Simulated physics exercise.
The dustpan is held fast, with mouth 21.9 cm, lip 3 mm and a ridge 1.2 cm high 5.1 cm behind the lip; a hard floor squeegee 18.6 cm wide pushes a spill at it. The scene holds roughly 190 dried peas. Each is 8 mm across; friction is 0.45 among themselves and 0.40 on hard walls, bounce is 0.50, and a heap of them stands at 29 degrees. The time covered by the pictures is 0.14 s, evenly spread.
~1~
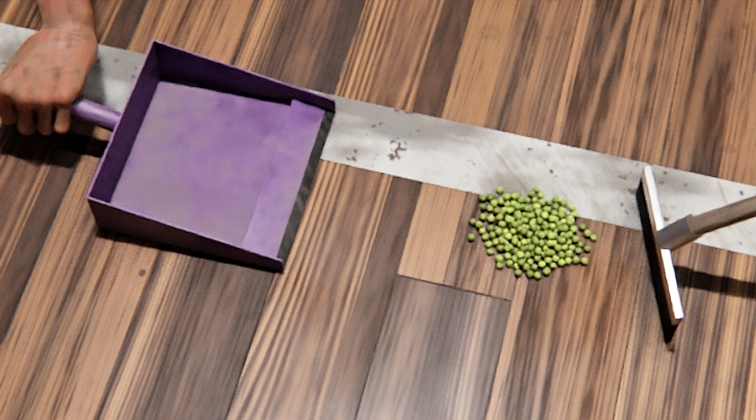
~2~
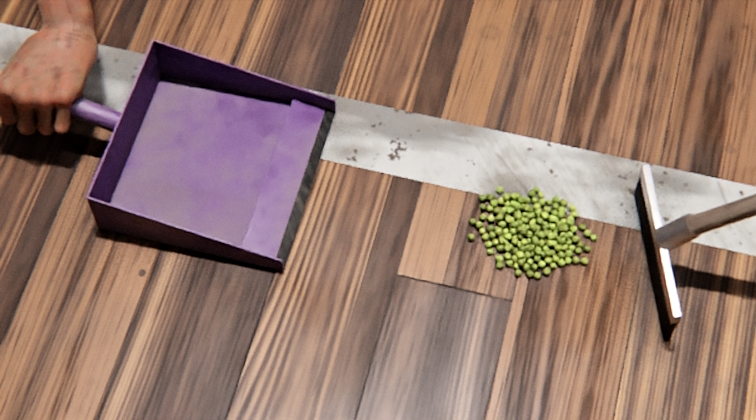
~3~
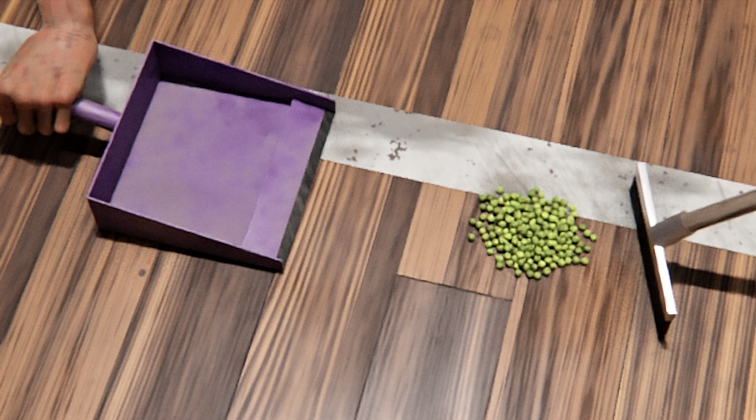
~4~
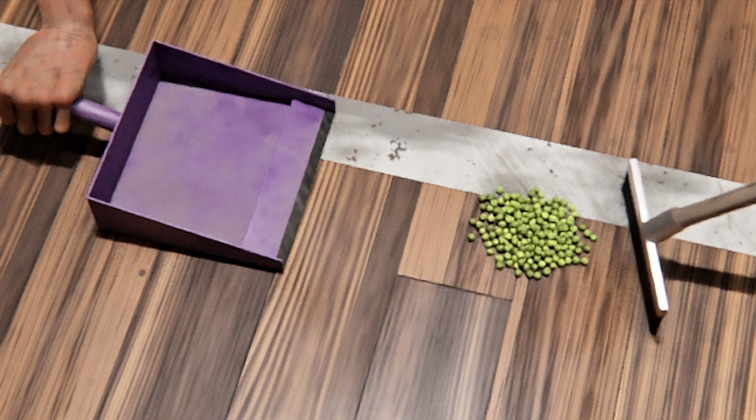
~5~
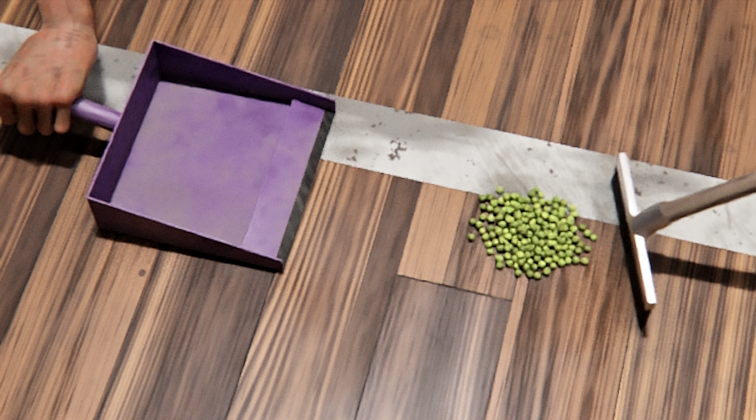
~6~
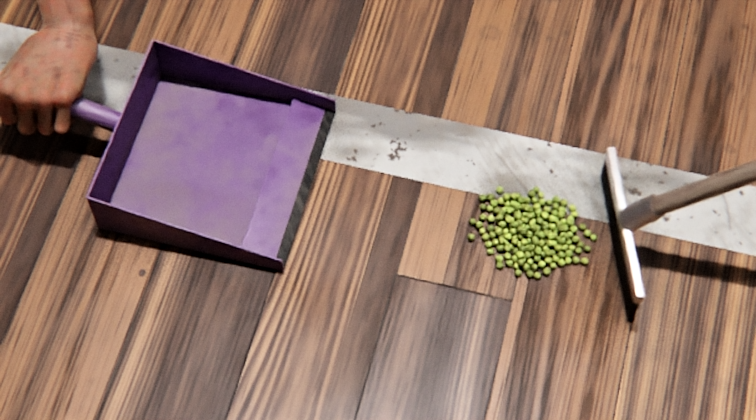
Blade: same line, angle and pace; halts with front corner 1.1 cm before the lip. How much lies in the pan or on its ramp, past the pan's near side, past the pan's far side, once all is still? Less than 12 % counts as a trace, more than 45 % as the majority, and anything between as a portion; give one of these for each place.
In the pan or on its ramp - a trace, past the pan's near side - a trace, past the pan's far side - a trace.
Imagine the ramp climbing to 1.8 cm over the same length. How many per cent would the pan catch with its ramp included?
Estimated share: Around 0 in a hundred.
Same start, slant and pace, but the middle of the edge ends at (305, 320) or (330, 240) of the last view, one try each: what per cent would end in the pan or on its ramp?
Some 5 and 15 per cent.
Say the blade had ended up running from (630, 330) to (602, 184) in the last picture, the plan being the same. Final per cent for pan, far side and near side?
Pan 0; far 5; near 40.
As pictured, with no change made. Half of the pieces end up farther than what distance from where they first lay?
Near 16 cm.
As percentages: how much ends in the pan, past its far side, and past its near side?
In per cent: Pan 0; near side 5; far side 5.
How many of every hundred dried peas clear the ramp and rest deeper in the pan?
Around 0 in a hundred.
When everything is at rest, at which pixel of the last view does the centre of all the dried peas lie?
(381, 219) or so.
Then, 0.30 s after the last picture, middle of the blade 20 cm from the lip; 0 % over the lip, far side 0 %, near side 0 %.
Then, 0.51 s after the last picture, middle of the blade 10 cm from the lip; 0 % over the lip, far side 5 %, near side 5 %.
Then, 0.82 s after the last picture, middle of the blade 4 cm from the lip; 0 % over the lip, far side 5 %, near side 5 %.
In the end, pan 0 %, near side 5 %, far side 5 %, in front of the lip or behind the blade 90 %.
